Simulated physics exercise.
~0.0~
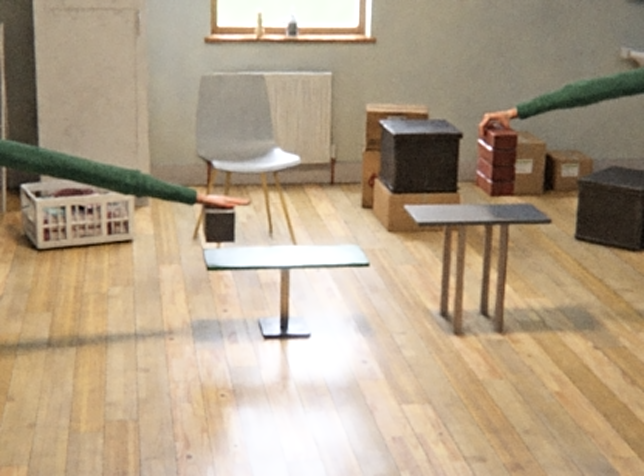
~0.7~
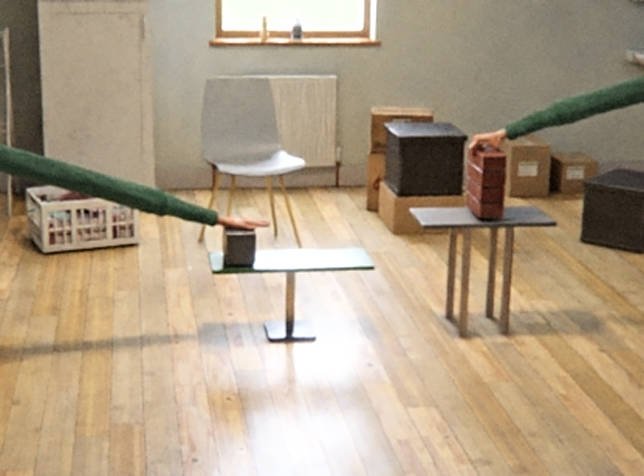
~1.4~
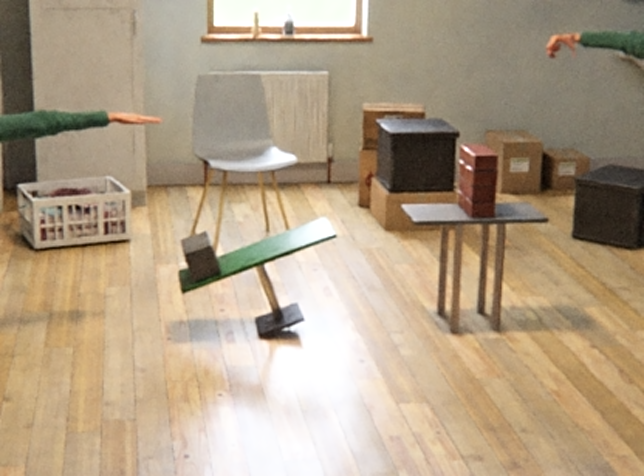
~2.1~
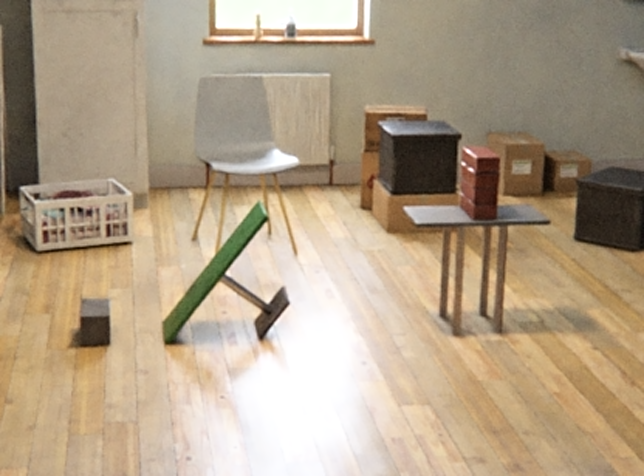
A small dark block and a stack of red bricks are lowered by two green-sleeved arms, one reaching in from each side, in a sunlit room with a wooden floor, seen from the front by a slightly swaying camera. The block goes onto the left end of a green-topped pedestal table, the bricks onto a grey table at right, with a pale chair and boxes behind. The hands let go and draw back. The green table tips left, and the block drops to the floor. It ends steeply tilted, its left edge down, while the grey table stands level, still holding the bricks.
